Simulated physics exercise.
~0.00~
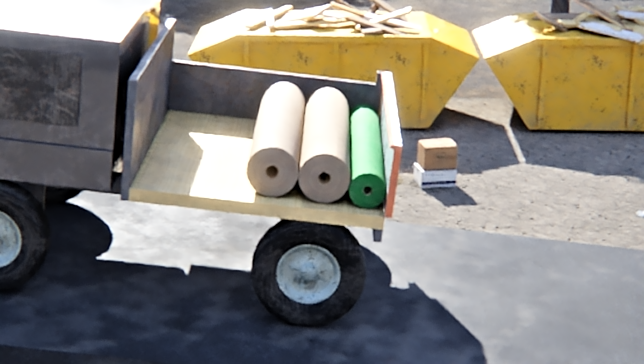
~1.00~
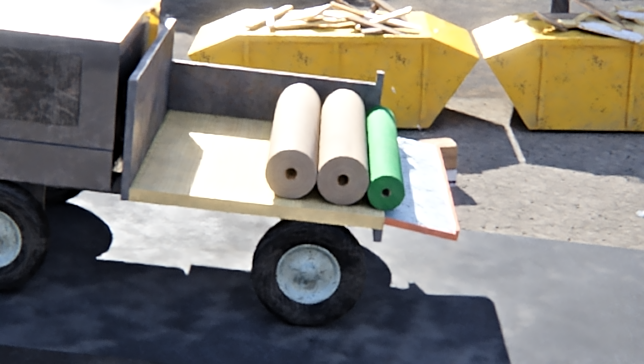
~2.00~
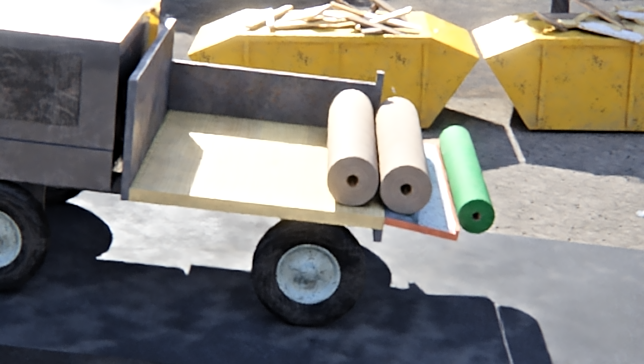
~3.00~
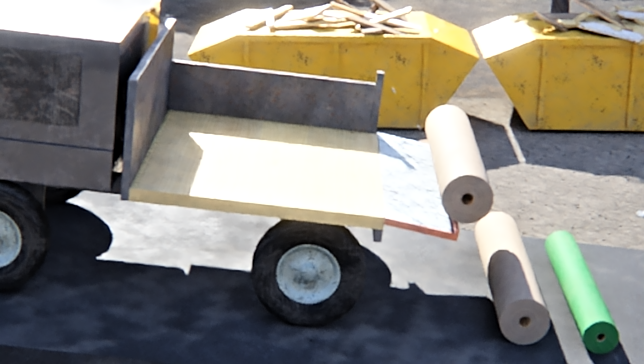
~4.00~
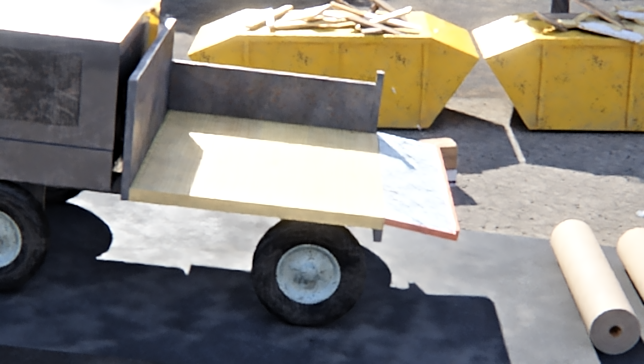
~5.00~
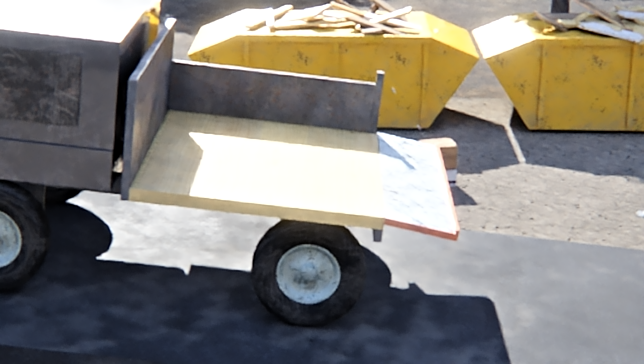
To begin with, two beige rolls and a green one lie side by side against the closed tailgate of a parked pick-up, with yellow skips full of wood behind. The tailgate drops open to the right, and the rolls start rolling after it, the green one leading. The green roll crosses the lowered gate and falls off its end, with the beige pair close behind. One beige roll follows it to the ground, then the last tips over the edge. All three roll away to the right and out of view, leaving the truck bed empty and the gate hanging open.
